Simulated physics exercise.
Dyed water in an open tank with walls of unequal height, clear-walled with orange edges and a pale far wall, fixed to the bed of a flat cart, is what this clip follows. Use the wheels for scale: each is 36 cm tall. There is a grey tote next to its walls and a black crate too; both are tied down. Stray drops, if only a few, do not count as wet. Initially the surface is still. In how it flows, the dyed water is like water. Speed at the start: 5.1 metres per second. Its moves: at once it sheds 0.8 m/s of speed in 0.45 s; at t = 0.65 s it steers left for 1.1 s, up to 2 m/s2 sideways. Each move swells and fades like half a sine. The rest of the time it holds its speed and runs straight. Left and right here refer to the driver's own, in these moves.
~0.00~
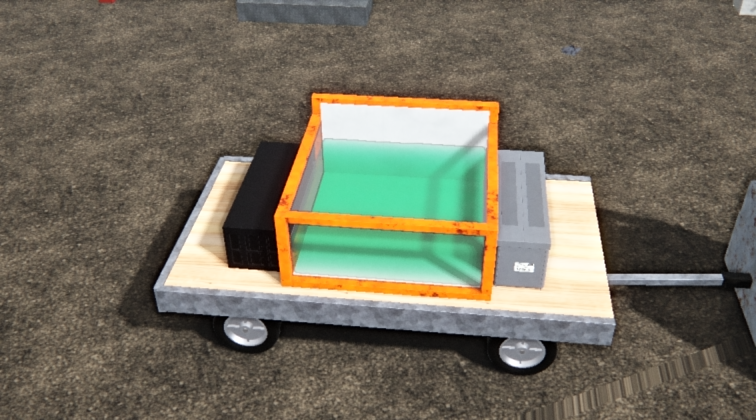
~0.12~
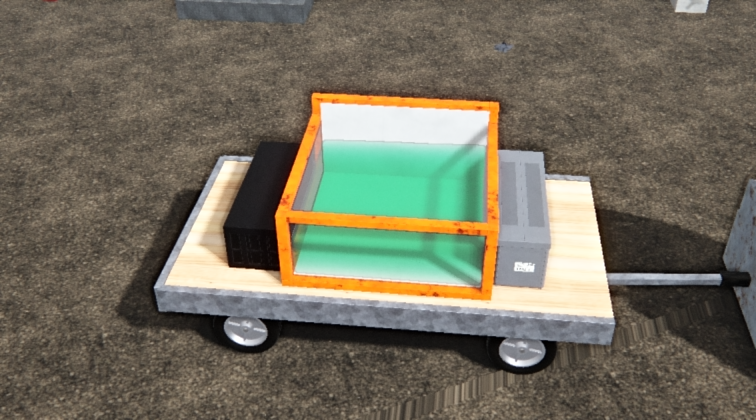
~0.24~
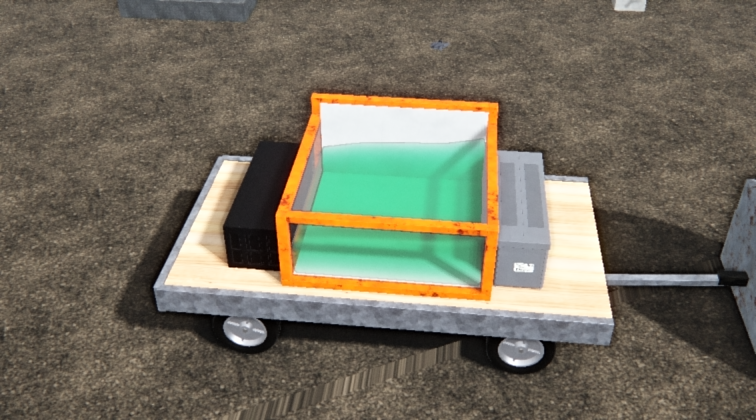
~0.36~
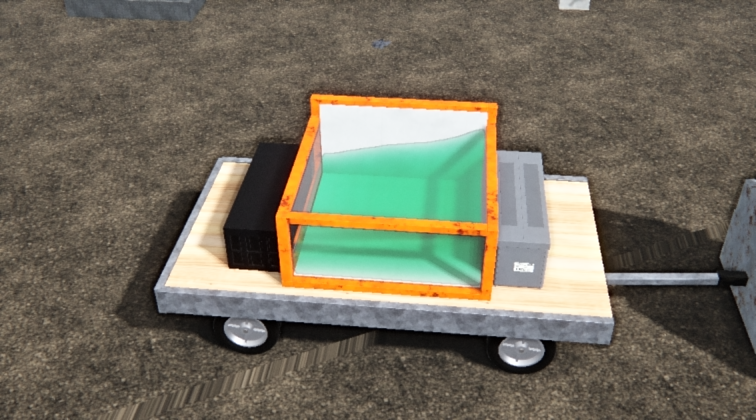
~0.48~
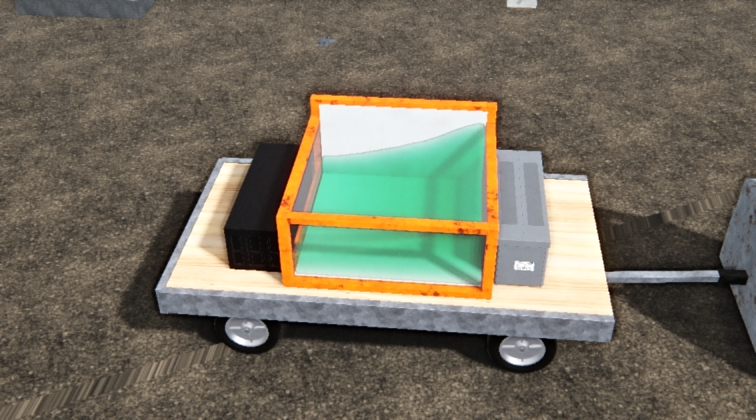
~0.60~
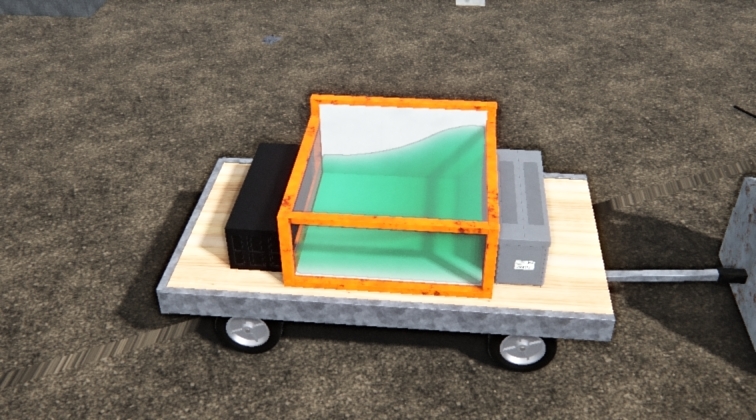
At first, green water lies level in an orange-edged clear tank between a black crate and a grey tote on a wheeled cart, while the ground slides leftward behind. Then the water climbs toward the right wall and sinks at the left, its slope steepening clearly before easing very slightly.
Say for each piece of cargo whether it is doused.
Here's how it goes: The grey tote remains untouched and the black crate gets struck.
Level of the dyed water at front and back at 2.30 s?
Reading: About 18 cm in front, about 22 cm behind.
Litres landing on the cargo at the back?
Roughly 2 litres.
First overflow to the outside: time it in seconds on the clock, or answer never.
Around 1.4 s.
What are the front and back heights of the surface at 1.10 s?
Roughly 20 cm in front and 42 cm behind.
Then, 1.10 s in, the surface is 20 cm up at the front and 42 cm at the back; nothing has left.
Then, 1.60 s in, the surface is 16 cm up at the front and 25 cm at the back; 3 per cent is out, over the back and the near side.
Then, 2.30 s in, the surface is 19 cm up at the front and 22 cm at the back; 5 per cent is out, over the near side and the back.
Then, 4.74 s in, 7 per cent is out, over the near side and the back; the grey tote has caught a few drops and the black crate 2 litres.
